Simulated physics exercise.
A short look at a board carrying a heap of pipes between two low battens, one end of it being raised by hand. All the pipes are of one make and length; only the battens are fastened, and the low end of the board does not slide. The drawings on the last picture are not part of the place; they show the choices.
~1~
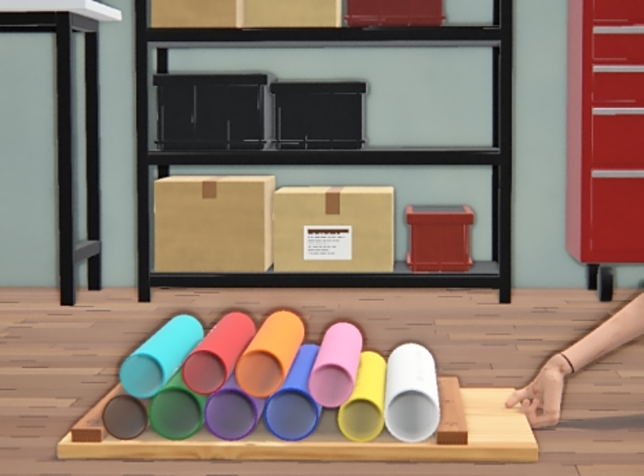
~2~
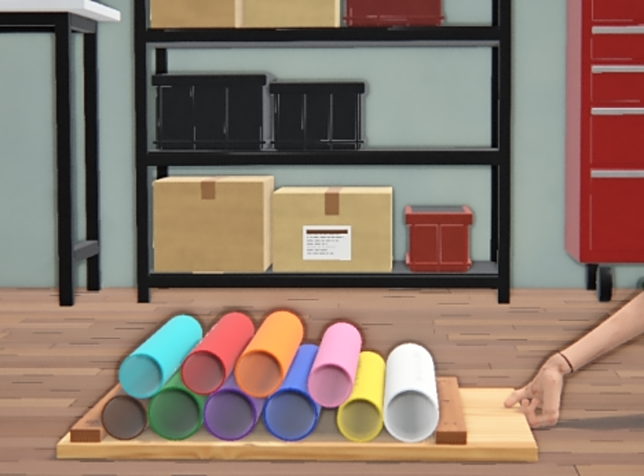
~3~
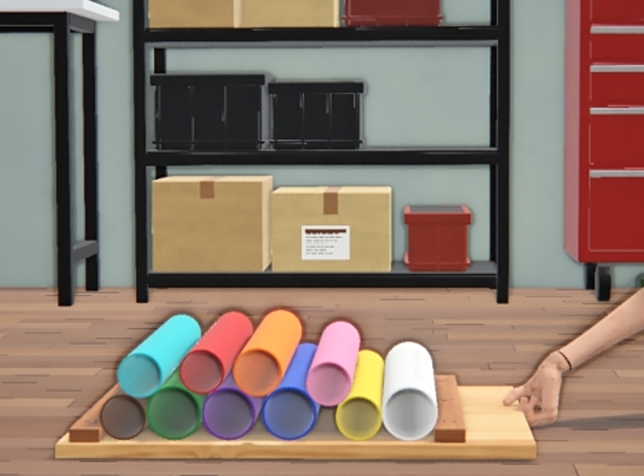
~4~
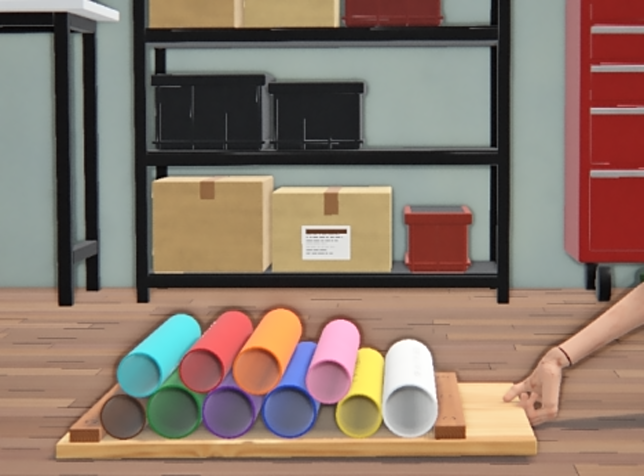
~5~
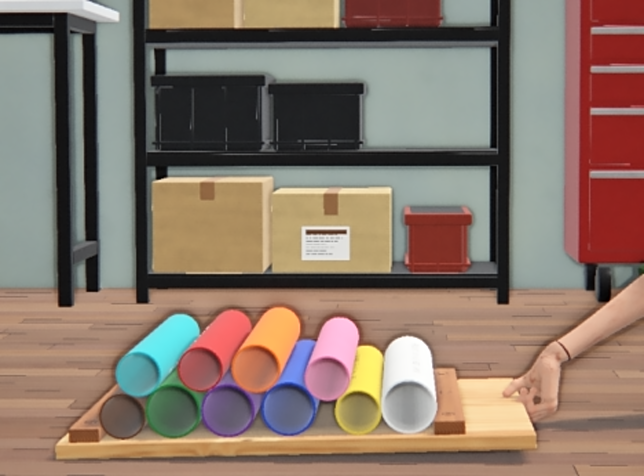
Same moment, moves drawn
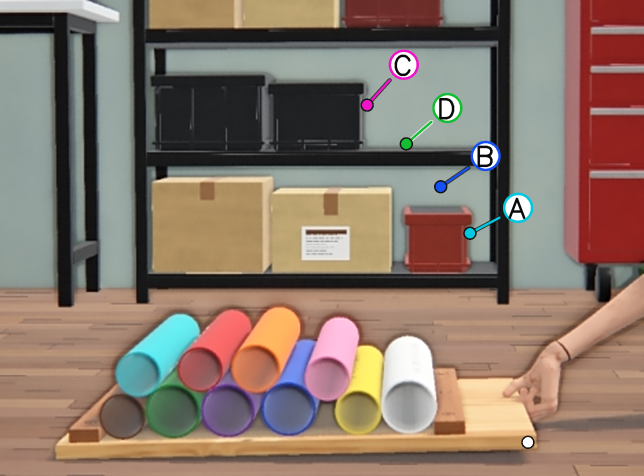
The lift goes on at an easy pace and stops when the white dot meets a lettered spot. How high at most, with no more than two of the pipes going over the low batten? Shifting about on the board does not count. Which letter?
A is the limit.
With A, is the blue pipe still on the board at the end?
Yes, with A.
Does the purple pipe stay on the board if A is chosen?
The purple pipe: Yes.
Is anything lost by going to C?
Yes.
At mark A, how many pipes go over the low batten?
With A, one.
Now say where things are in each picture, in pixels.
In the first frame, red pipe (204, 372); pink pipe (332, 385); orange pipe (260, 373).
In the second frame, orange pipe (259, 373); turquoise pipe (142, 375).
In the third frame, board (305, 413); yellow pipe (359, 418); white pipe (410, 413); blue pipe (289, 413).
In the fourth frame, board (305, 411); green pipe (174, 412).
In the fifth frame, board (304, 409); green pipe (173, 411).
On the marked copy, A at (470, 234); B at (441, 187); C at (367, 105); D at (406, 144); the white dot at (528, 442).
Taking A. A third of the way, board at 16°.
Two thirds of the way, board at 28°.
When it is over, board at 28°, one over the low batten (turquoise).
As for the rest, B three over the low batten (red, orange, turquoise); C ten over the low batten; D ten over the low batten.
